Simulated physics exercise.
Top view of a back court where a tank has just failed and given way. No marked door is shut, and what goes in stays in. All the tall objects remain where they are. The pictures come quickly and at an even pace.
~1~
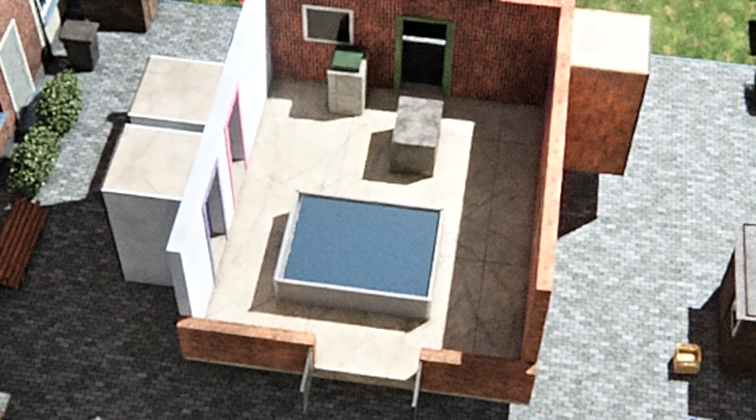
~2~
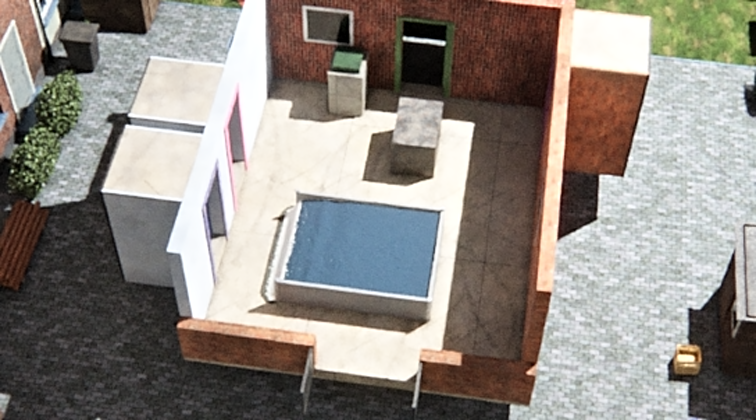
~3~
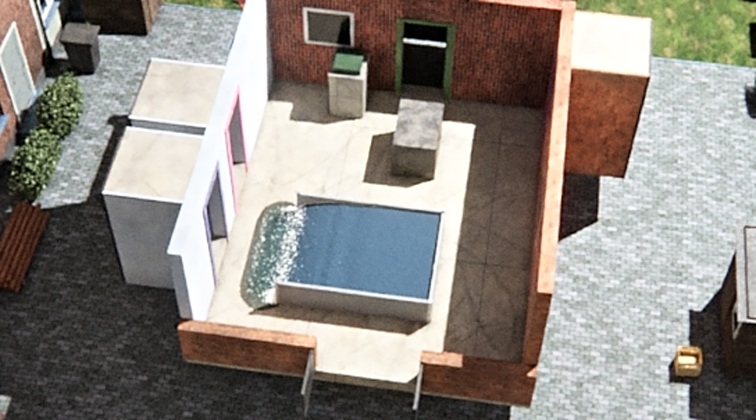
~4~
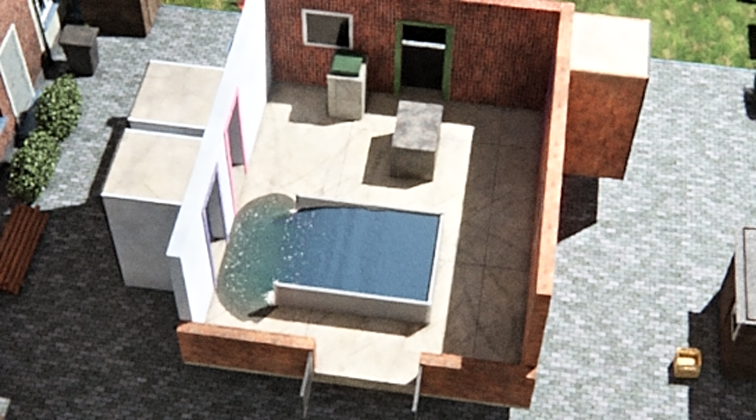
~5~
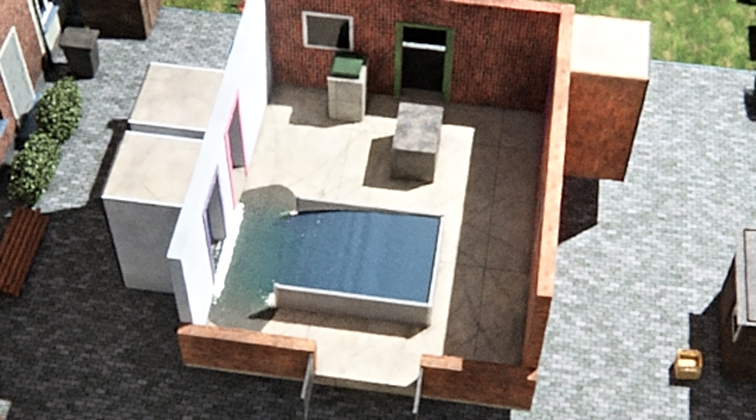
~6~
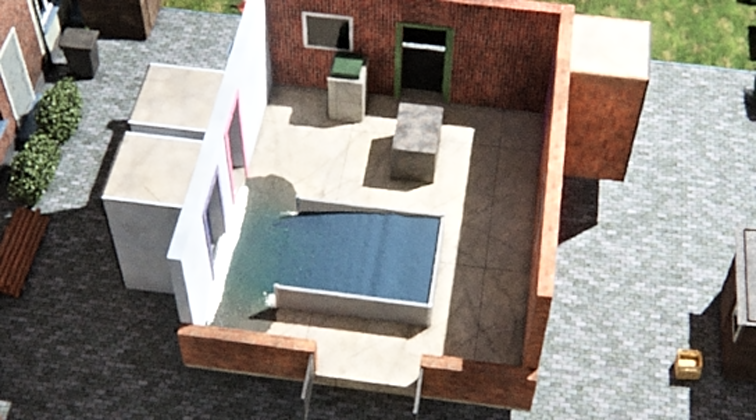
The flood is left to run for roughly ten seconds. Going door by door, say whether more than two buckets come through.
Through the purple door, two or fewer; through the green door, more than two; through the pink door, two or fewer; through the blue door, more than two.
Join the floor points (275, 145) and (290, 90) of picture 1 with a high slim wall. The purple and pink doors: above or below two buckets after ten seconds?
Result - purple door: Misses the threshold; pink door: Misses the threshold.
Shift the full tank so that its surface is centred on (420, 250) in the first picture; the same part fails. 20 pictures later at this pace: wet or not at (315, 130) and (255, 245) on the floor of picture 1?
One after the other: Reached, reached.
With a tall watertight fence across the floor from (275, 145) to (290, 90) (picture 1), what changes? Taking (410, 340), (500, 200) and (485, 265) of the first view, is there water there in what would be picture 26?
Taking the points in the order given, they are inundated, high and dry and high and dry.
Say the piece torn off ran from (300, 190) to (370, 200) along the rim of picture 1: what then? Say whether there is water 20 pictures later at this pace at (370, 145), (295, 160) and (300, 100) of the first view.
In turn: Inundated, then inundated, then inundated.
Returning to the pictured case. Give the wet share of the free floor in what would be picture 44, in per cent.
That's roughly 80 per cent.
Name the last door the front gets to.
My answer: The door marked purple.
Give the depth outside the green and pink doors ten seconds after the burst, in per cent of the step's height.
First around 300 percent, second around 20 percent.
A moment on, water covers 15 % of the floor; the purple door not reached, the green door not reached, the pink door wet at the sill, nothing in, the blue door over two buckets in.
Next, water covers 35 % of the floor; the purple door not reached, the green door not reached, the pink door wet at the sill, nothing in, the blue door far over two buckets in.
Then, water covers 55 % of the floor; the purple door not reached, the green door wet at the sill, nothing in, the pink door wet at the sill, nothing in, the blue door far over two buckets in.
Later, water covers 80 % of the floor; the purple door wet at the sill, nothing in, the green door under two buckets in, the pink door wet at the sill, nothing in, the blue door far over two buckets in.
In the end, water covers 100 % of the floor; the purple door wet at the sill, nothing in, the green door over two buckets in, the pink door wet at the sill, nothing in, the blue door far over two buckets in.
